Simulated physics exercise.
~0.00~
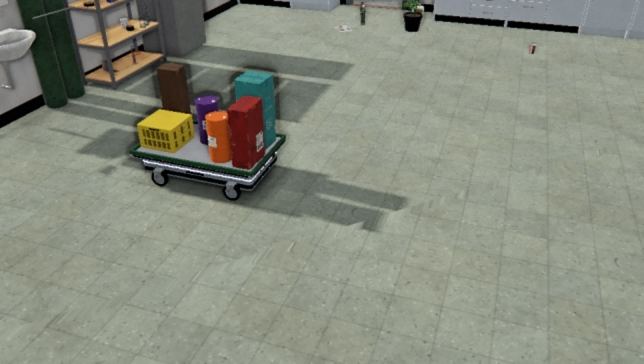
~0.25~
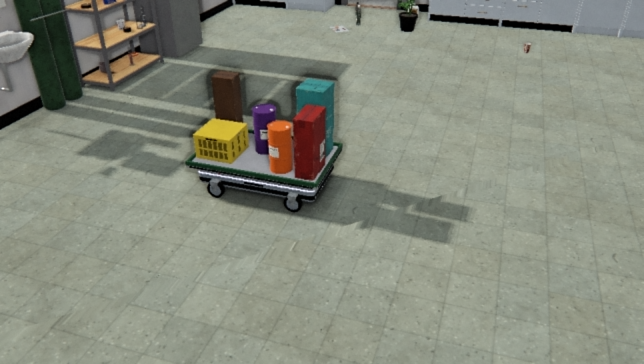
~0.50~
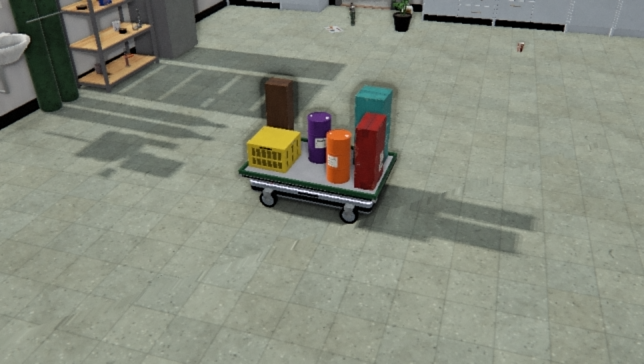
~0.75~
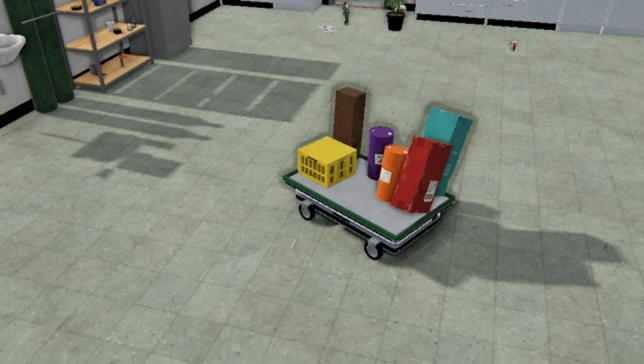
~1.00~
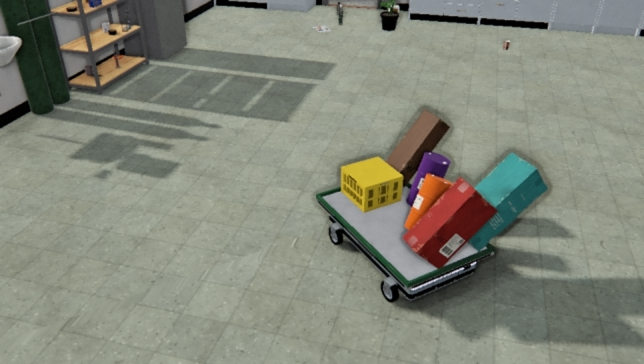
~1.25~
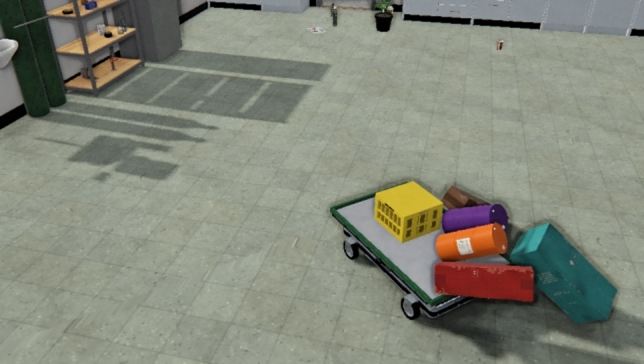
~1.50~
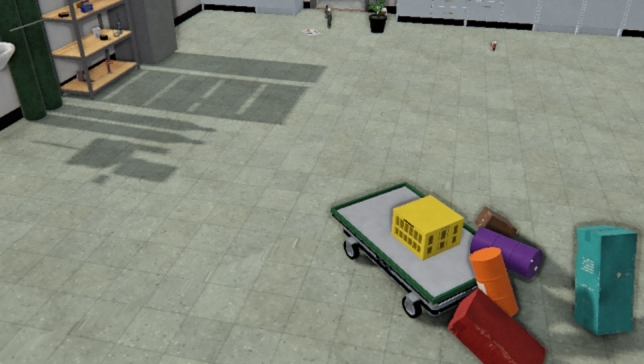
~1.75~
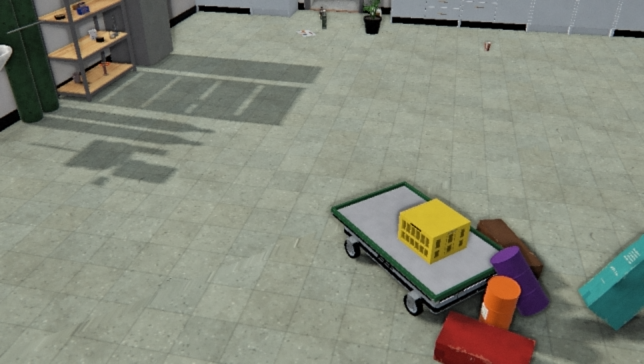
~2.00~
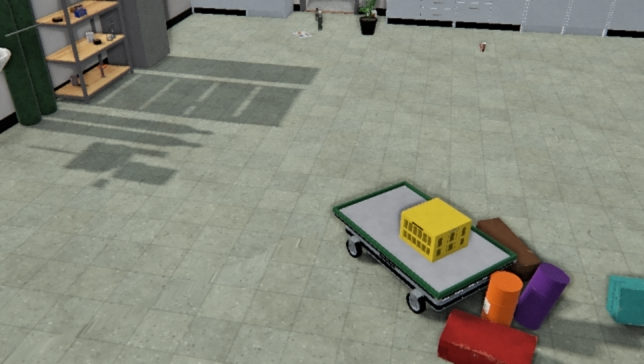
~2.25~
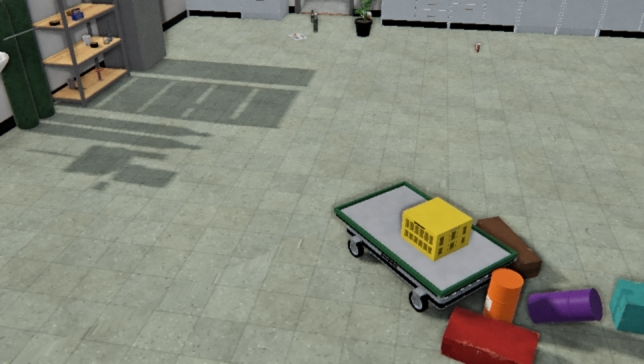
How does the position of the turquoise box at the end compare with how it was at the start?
At the start the turquoise box stands upright on the cart. By the end it lies on its side on the floor to the right of the cart.
